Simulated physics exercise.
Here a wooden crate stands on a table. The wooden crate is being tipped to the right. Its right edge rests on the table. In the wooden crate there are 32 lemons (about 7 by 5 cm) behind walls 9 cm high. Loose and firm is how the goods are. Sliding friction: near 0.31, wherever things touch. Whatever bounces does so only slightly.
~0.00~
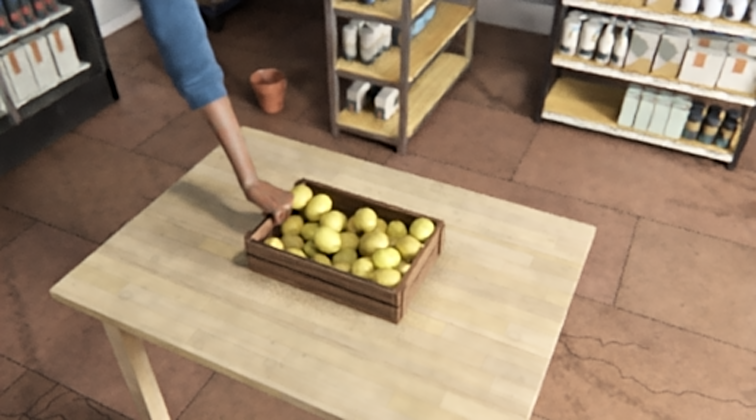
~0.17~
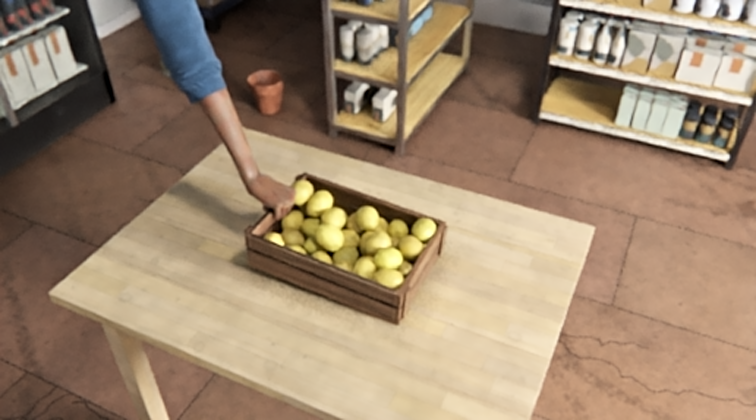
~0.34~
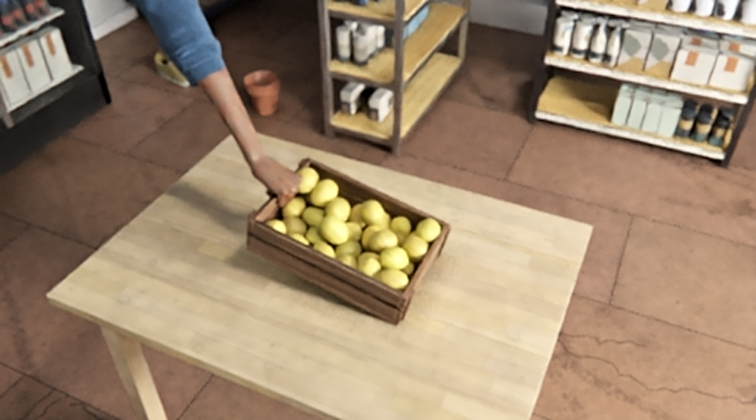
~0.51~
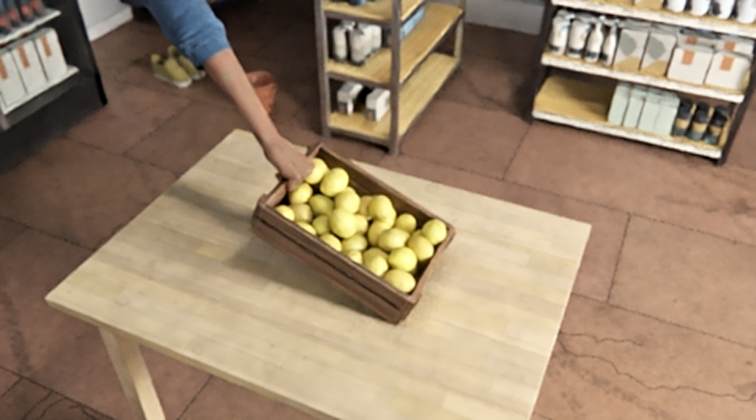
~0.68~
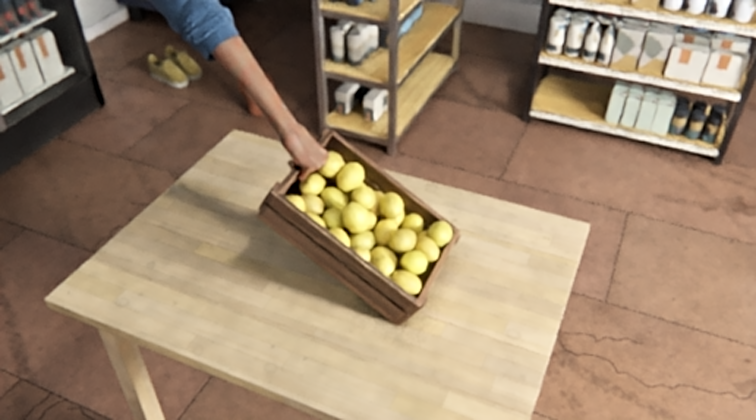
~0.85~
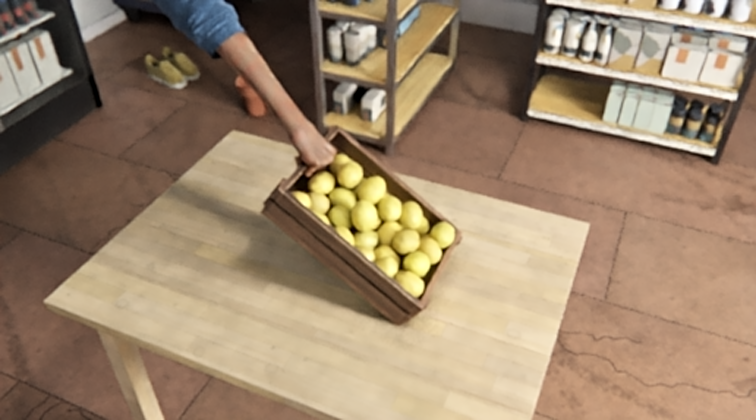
The footage shows a hand gripping the left end of a wooden crate of yellow lemons on a table, then raising that end steadily into a steep tilt while the right edge rests on the tabletop and the lemons stay inside.
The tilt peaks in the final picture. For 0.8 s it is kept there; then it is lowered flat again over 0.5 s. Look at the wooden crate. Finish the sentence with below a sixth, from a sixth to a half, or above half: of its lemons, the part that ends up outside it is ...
The part is below a sixth.
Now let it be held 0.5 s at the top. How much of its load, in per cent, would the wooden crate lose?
In that case the wooden crate sheds 0 percent of its load.
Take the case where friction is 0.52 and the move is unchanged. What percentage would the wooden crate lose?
In that case the wooden crate sheds 0 per cent of its load.
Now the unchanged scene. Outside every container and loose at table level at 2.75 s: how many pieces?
I'd put it at close to 0.
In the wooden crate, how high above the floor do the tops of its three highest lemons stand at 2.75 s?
About 12 cm.
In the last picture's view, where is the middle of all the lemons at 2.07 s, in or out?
Middle approx. (365, 249).
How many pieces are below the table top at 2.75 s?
Count: Roughly 0.
After 1.15 s, tilt 34°; wooden crate 32 in, 0 out.
After 1.53 s, tilt 34°; wooden crate 32 in, 0 out.
After 2.07 s, tilt 2°; wooden crate 32 in, 0 out.
Final count (at 2.75 s), wooden crate 32 in, 0 out. Asked share, 0 of 32, 0 per cent.
